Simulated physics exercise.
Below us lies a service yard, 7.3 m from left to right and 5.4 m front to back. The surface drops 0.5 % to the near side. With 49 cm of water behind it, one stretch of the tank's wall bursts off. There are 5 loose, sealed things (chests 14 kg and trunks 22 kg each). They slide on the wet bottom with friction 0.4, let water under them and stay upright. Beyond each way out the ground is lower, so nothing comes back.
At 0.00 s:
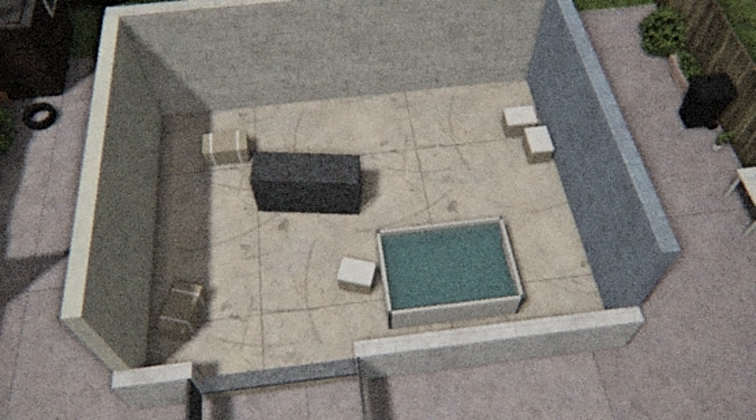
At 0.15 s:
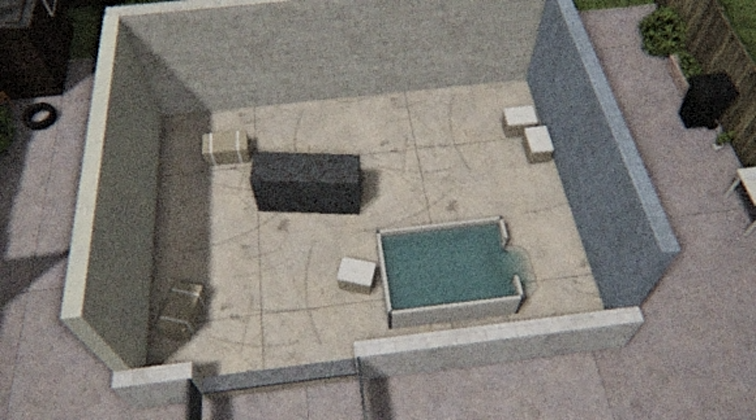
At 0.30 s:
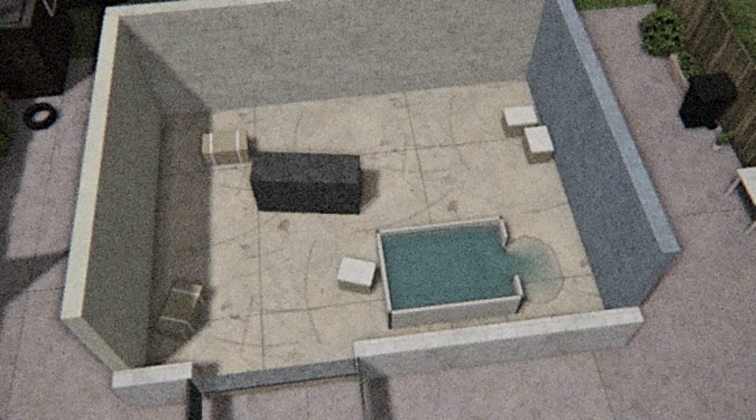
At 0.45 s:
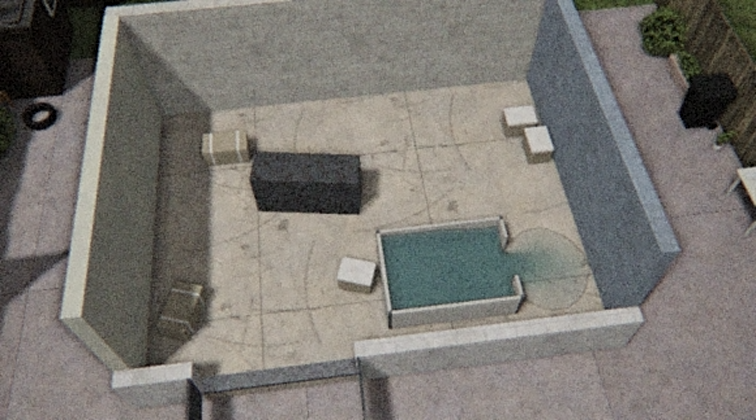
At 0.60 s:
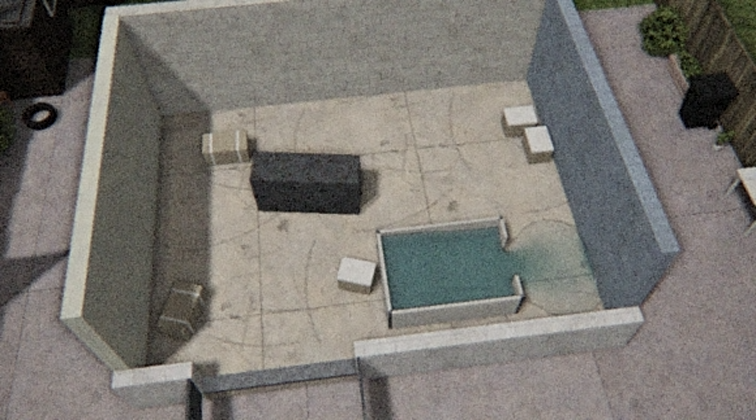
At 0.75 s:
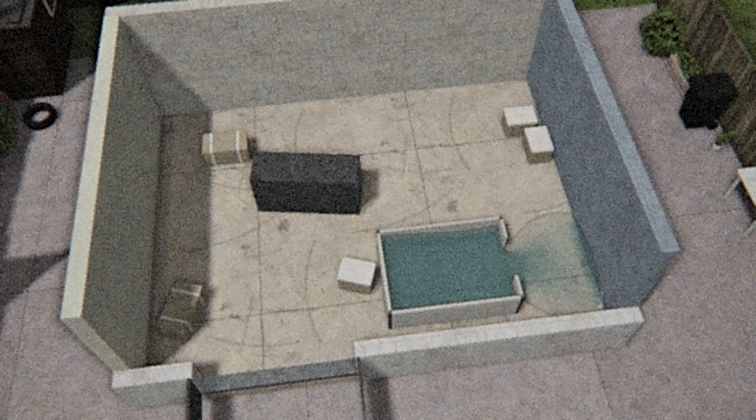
In this clip, a walled yard holds scattered boxes, a dark block and a tank of teal water; the tank's right side opens, and water spreads across the paving to the blue-grey wall while the boxes stay still.
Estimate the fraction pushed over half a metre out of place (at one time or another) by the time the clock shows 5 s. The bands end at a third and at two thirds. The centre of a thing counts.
Share: From one to two thirds.
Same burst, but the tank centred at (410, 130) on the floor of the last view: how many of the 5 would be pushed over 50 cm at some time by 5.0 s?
Then 2.
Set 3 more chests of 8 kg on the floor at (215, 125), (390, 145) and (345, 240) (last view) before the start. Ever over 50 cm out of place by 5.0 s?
In that order: Short of it, under, short of it.
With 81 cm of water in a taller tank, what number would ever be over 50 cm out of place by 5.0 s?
In that case 2 of them.
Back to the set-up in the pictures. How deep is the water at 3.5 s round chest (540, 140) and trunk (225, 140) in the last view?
Roughly 7 and 0 cm.
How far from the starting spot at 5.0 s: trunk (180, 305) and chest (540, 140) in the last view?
In turn: 0 cm, 140 cm.
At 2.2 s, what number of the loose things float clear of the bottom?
0 of them.
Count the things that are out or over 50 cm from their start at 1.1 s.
By then 0.
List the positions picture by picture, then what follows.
In the first picture, a chest at (539, 139) rests on the ground; a trunk at (180, 306) rests on the ground; 2.8 m2 under water; 0 of 5 have shifted.
In the second picture, a chest at (539, 139) rests on the ground; a trunk at (180, 306) rests on the ground; 3.1 m2 under water; 0 of 5 have shifted.
In the third picture, a chest at (539, 139), on the bottom; a trunk at (180, 306), on the bottom; water covers 3.6 m2; 0 of 5 have shifted.
In the fourth picture, a chest at (539, 139), on the bottom; a trunk at (180, 306), on the bottom; water covers 4.3 m2; 0 of 5 have shifted.
In the fifth picture, a chest at (539, 139) rests on the ground; a trunk at (180, 306), on the bottom; 4.8 m2 under water; 0 of 5 have shifted.
In the sixth picture, a chest at (539, 139), on the bottom; a trunk at (180, 306) rests on the ground; water covers 5.0 m2; 0 of 5 have shifted.
After 1.1 s 0 of 5 are over 50 cm from their spots; 0 afloat.
After 2.2 s 0 of 5 are over 50 cm from their spots; 0 afloat.
After 3.5 s 1 of 5 are over 50 cm from their spots; 1 afloat.
After 5.0 s 2 of 5 are over 50 cm from their spots, and 2 have been at some point; 1 afloat.
